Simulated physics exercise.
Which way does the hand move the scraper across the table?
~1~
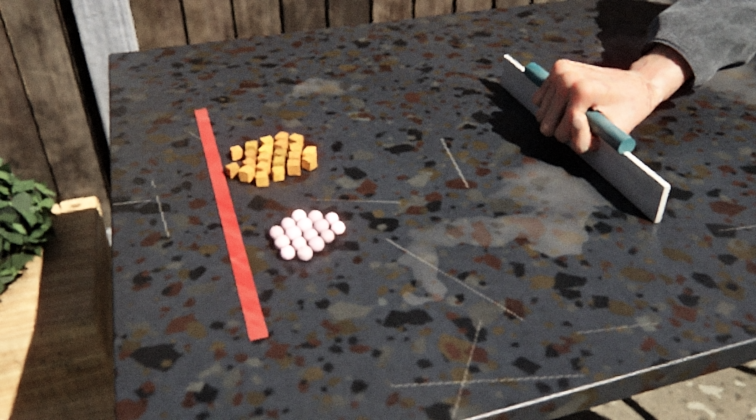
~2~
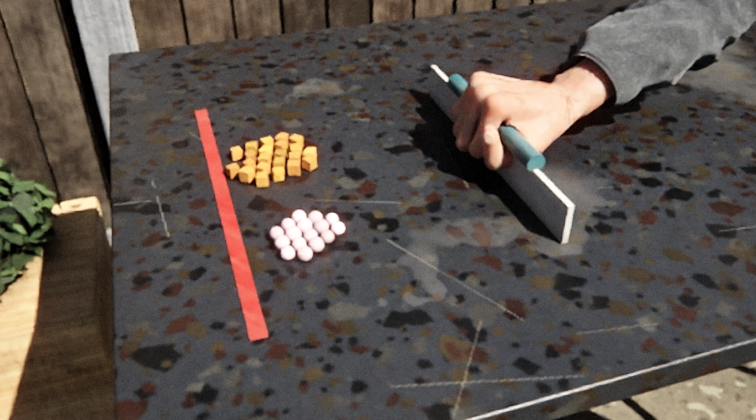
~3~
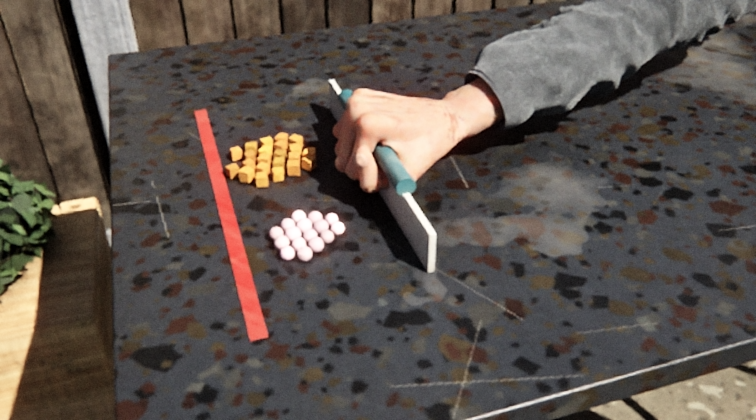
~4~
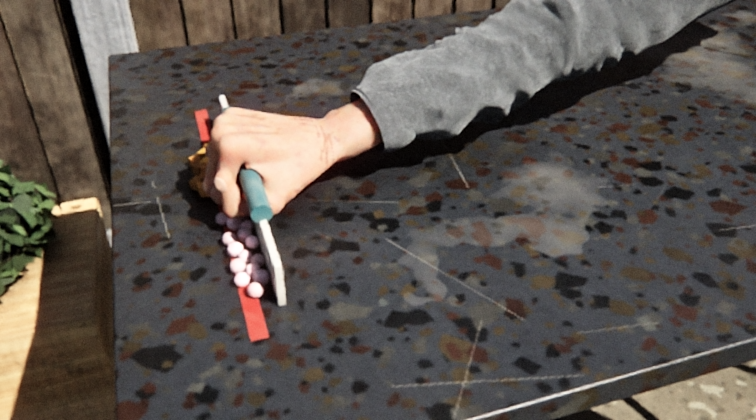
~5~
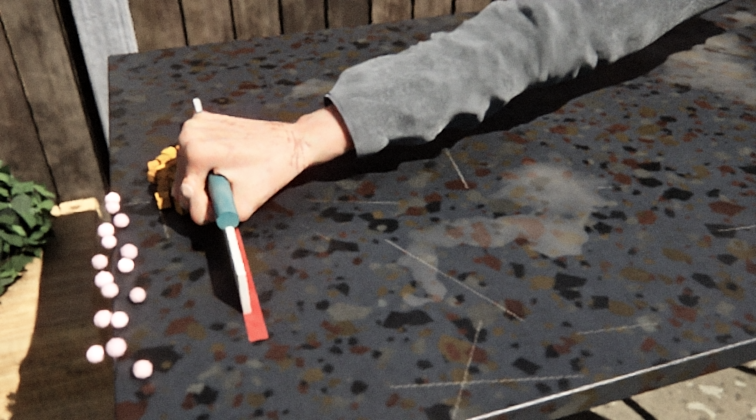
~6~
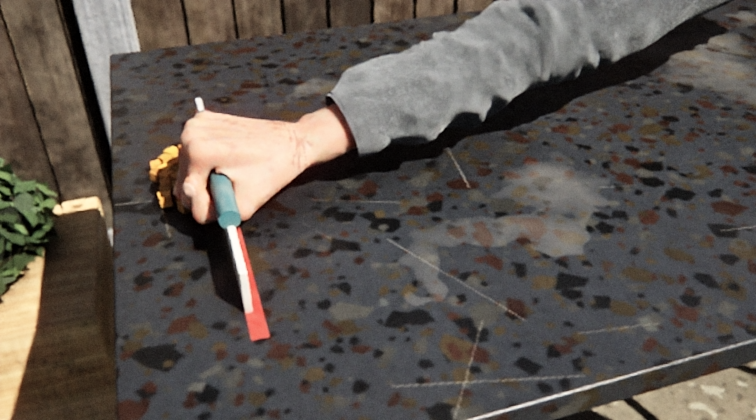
The hand pushes the scraper to the left, towards the red tape, where it stops.
